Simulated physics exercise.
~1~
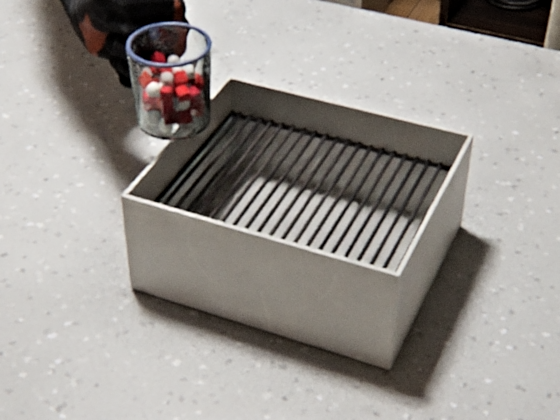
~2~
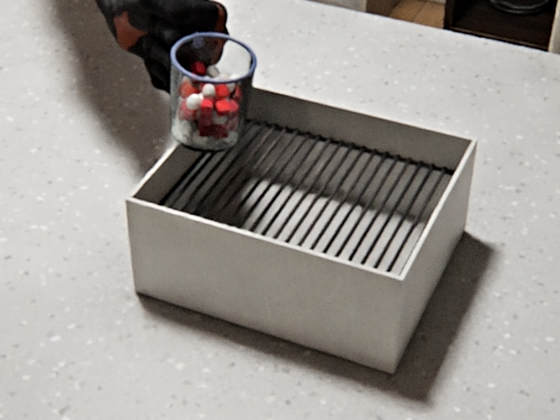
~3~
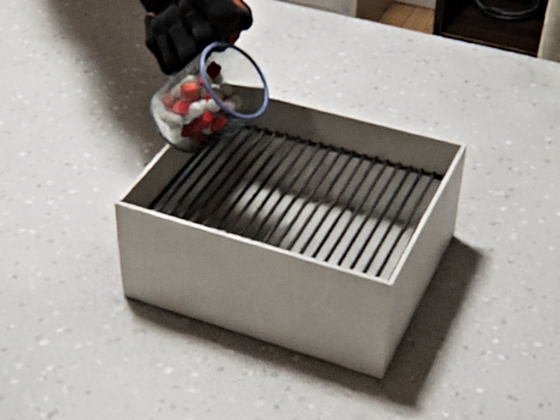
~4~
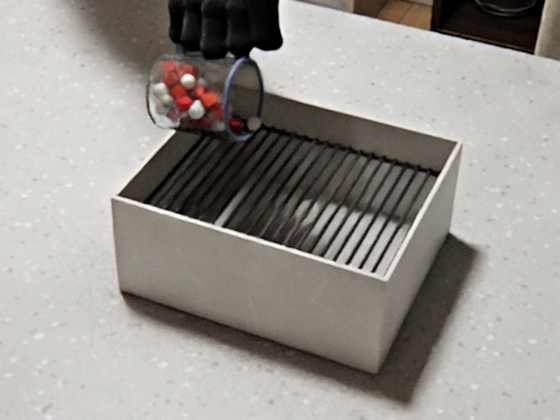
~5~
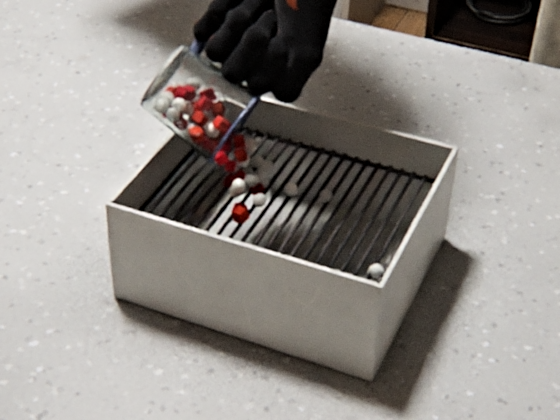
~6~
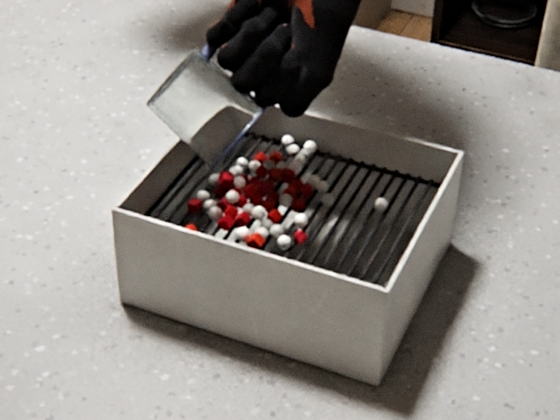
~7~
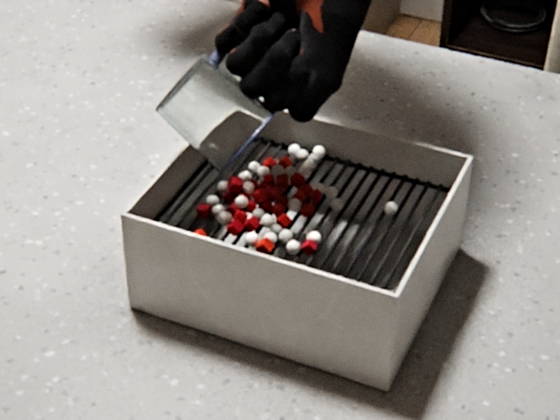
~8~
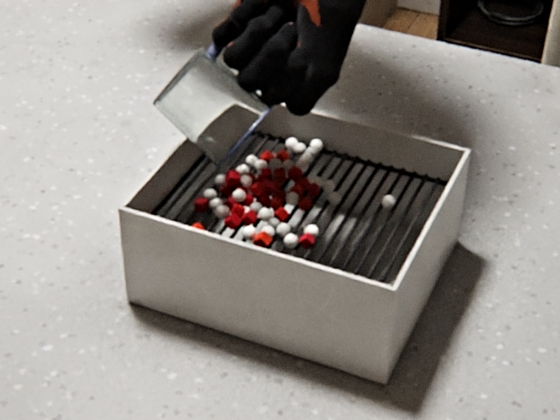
On a pale speckled countertop, seen from above at an angle by a slightly swaying camera, sits an open light grey box with dark parallel wires across its inside. A dark-gloved hand holds a clear, blue-rimmed cup of small red and white pieces above the box's left side. The hand moves the cup slightly right and tips it onto its side, then further over. Red and white pieces tumble out onto the wires until the cup looks empty. They finish in a loose mixed heap on top of the rack, one white piece apart at right, with the upturned cup still held above.
